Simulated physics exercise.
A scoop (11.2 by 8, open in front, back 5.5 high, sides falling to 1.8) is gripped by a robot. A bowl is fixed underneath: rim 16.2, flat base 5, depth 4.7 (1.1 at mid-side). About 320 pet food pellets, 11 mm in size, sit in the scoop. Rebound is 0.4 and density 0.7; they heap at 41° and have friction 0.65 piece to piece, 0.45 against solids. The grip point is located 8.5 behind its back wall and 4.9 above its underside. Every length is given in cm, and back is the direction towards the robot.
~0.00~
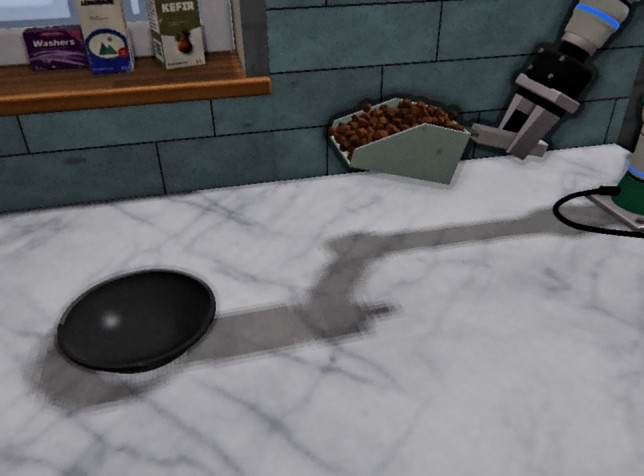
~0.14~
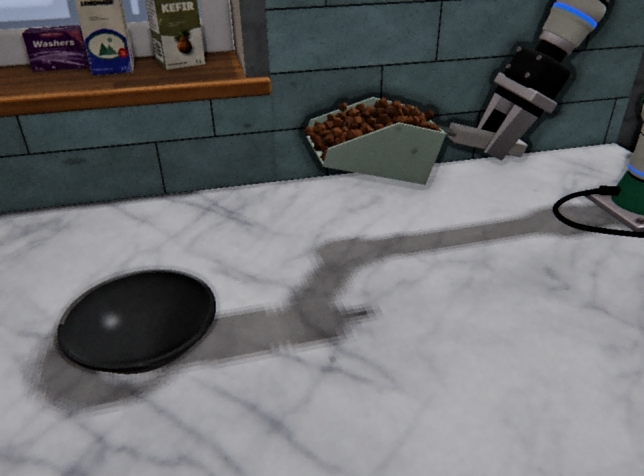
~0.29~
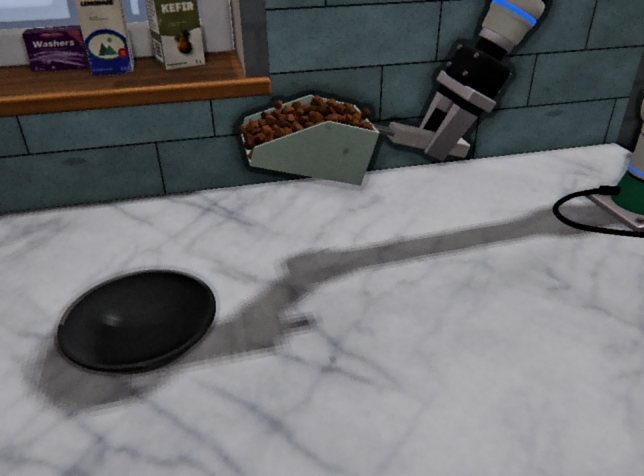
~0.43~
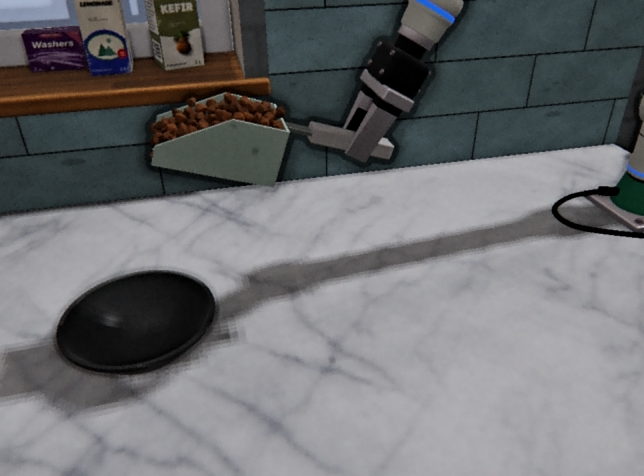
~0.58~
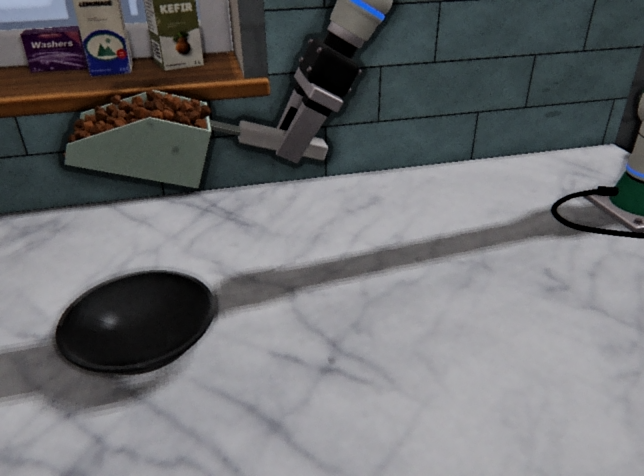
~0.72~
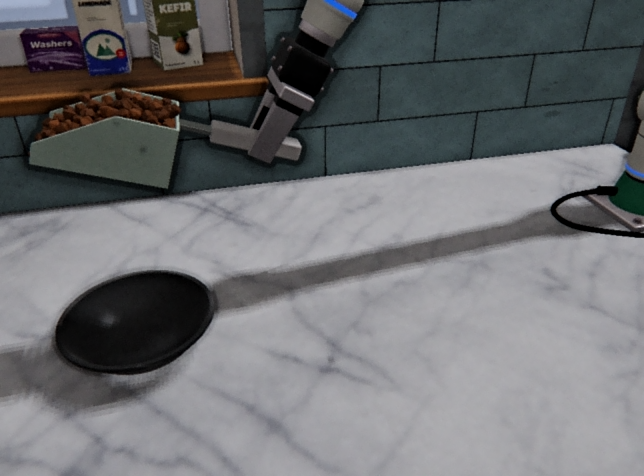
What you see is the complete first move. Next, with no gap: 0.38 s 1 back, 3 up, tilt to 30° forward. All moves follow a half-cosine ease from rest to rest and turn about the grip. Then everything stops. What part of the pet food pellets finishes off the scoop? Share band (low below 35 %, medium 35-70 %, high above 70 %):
It is high, above 70 %.
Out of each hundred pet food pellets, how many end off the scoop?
Some 100 per cent.
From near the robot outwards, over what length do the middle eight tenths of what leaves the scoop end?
Roughly 8 centimetres.
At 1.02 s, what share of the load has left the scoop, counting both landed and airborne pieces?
About 5 per cent so far.
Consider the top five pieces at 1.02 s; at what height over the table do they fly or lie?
Roughly 24 cm high.
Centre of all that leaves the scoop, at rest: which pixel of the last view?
Roughly at (123, 331) in the last picture.
After 0.87 s, tilted 2° backward, highest piece 27 above the table; 317 on the scoop.
After 1.02 s, tilted 25° forward, highest piece 24 above the table; 309 on the scoop, 3 in the bowl, 5 in flight or on a rim.
After 1.30 s, tilted 30° forward, highest piece 22 above the table; 234 on the scoop, 51 in the bowl, 32 in flight or on a rim.
After 2.35 s, tilted 30° forward, highest piece 6 above the table; 315 in the bowl, 2 on the table or floor.
In the end, 315 in the bowl, 2 on the table or floor. That is 100 % off the scoop.
